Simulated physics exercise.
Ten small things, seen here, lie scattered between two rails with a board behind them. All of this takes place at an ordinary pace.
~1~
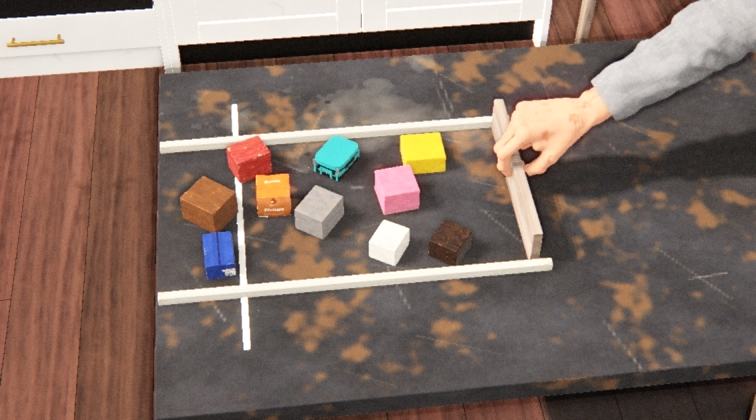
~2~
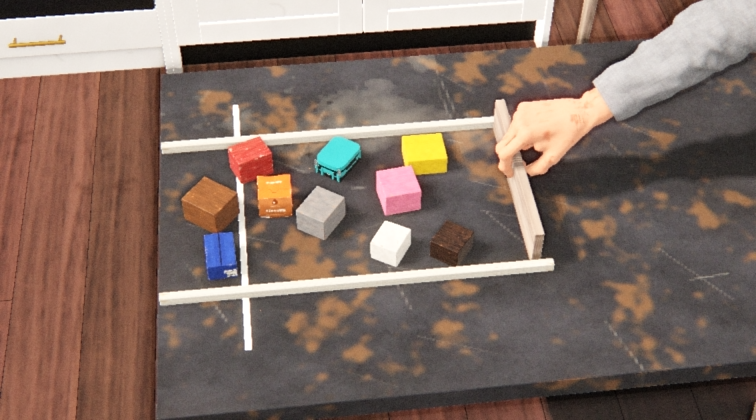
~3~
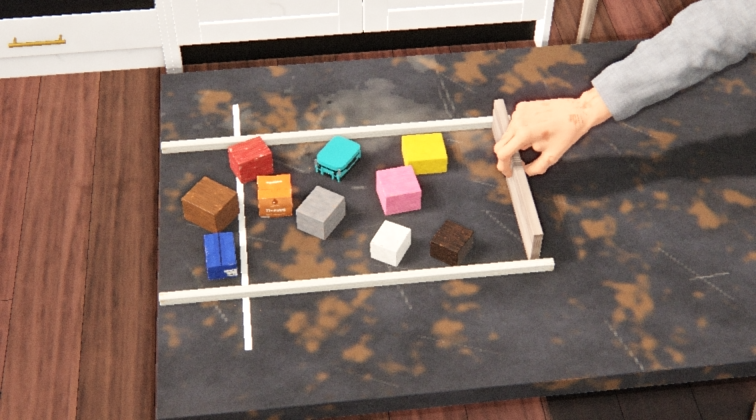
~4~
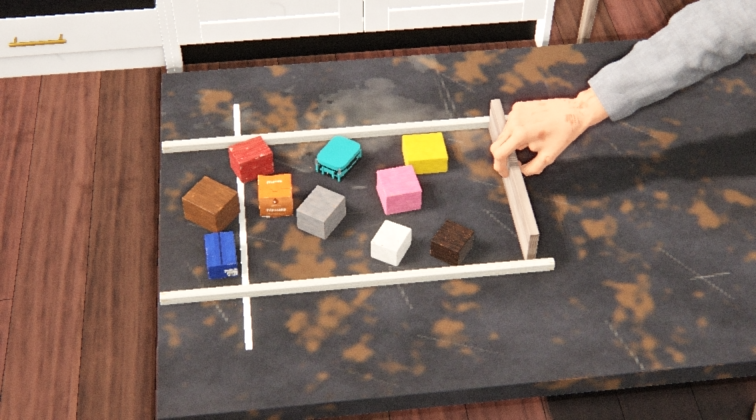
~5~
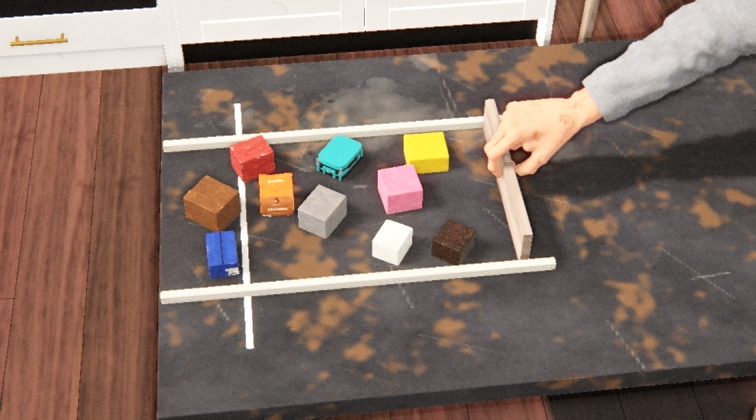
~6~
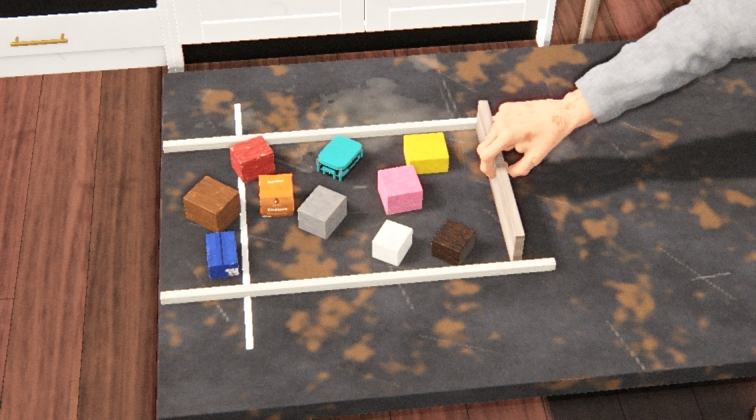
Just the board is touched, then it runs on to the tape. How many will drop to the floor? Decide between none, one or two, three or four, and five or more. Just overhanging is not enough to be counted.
The tally of drops is under three, yet not nought.
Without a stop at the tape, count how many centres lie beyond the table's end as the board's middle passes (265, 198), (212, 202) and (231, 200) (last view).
The counts would come out as 0, 5 and 3.
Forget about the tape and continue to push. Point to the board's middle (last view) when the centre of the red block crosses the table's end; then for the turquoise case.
Roughly (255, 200); for the second one, roughly (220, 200).
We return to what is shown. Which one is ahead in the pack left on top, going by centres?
Brown block.
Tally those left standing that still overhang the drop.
Result: 2.
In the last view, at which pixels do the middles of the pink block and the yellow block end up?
You'll find the pink block at roughly (224, 202) and the yellow block at roughly (221, 169).
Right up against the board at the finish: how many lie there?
My count gives 3.
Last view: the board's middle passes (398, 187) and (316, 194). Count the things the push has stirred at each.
At the one place 5, at the other 9.
A little later, none off yet; brown block at rest near (213, 205); blue box at rest near (222, 255); red block at rest near (252, 159).
Next, none off yet; brown block shifted a little near (191, 215); blue box shifted a little near (207, 257); red block shifted well along near (187, 159).
When it is over, the number that fall off is one or two; down, red block.
